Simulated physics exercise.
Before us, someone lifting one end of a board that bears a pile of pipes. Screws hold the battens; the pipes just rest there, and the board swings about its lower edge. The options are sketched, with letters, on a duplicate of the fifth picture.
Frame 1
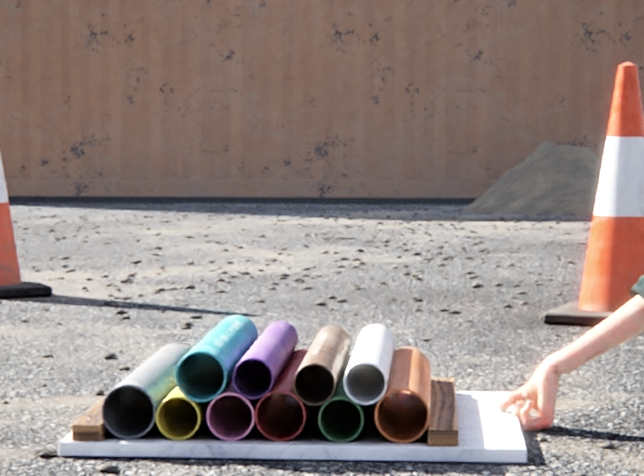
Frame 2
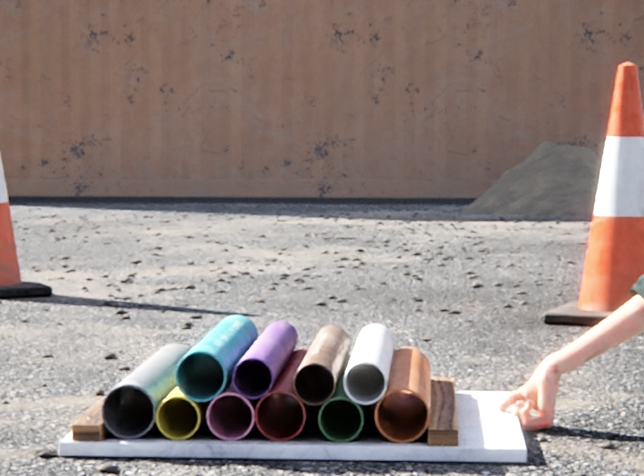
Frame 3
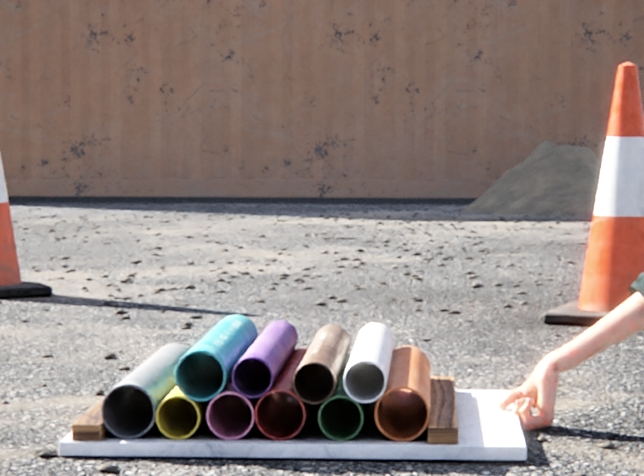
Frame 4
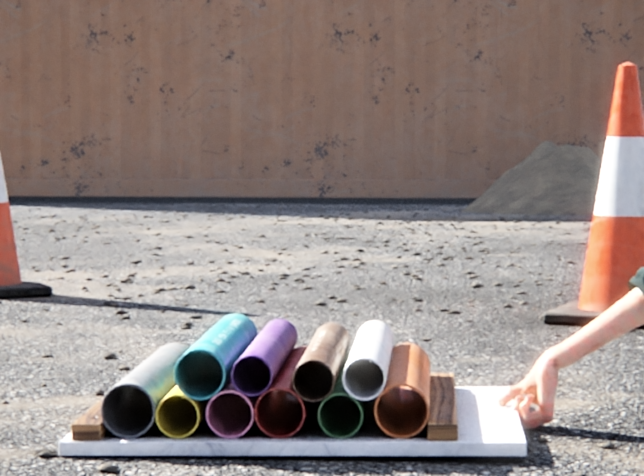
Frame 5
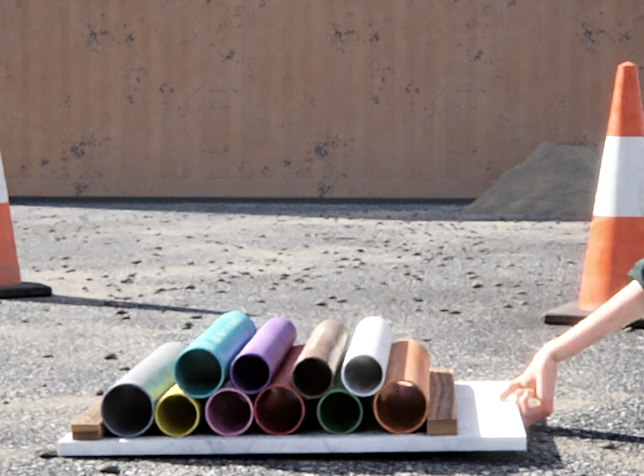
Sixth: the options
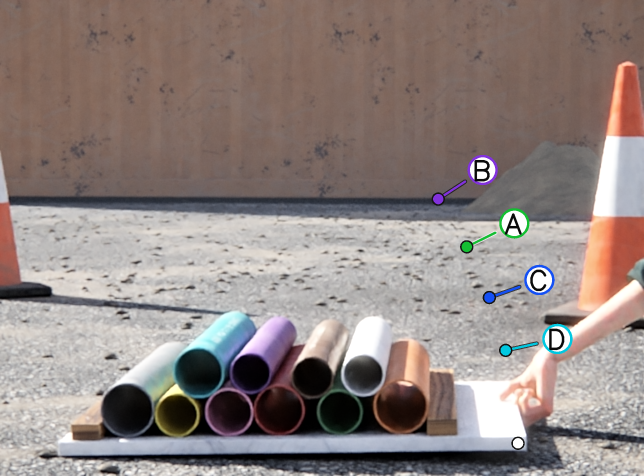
A white board bearing a pile of colourful pipes between wooden battens lies on rough pavement, a hand at its right end. The hand then slowly raises that end a little, tilting the board slightly, while the pipes stay stacked together between the battens.
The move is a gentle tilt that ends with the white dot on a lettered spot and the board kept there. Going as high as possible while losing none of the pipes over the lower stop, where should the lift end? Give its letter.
It can be raised to C.
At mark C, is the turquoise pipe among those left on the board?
Yes.
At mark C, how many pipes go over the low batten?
The count is none.
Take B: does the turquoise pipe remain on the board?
No, with B.
On the marked copy, A at (467, 247); B at (438, 199); C at (489, 297); D at (505, 350); the white dot at (518, 443).
Taking C. A third of the way, board at 14°.
Two thirds of the way, board at 20°.
When it is over, board at 20°, none over the low batten.
As for the rest, A one over the low batten (turquoise); B five over the low batten; D none over the low batten.
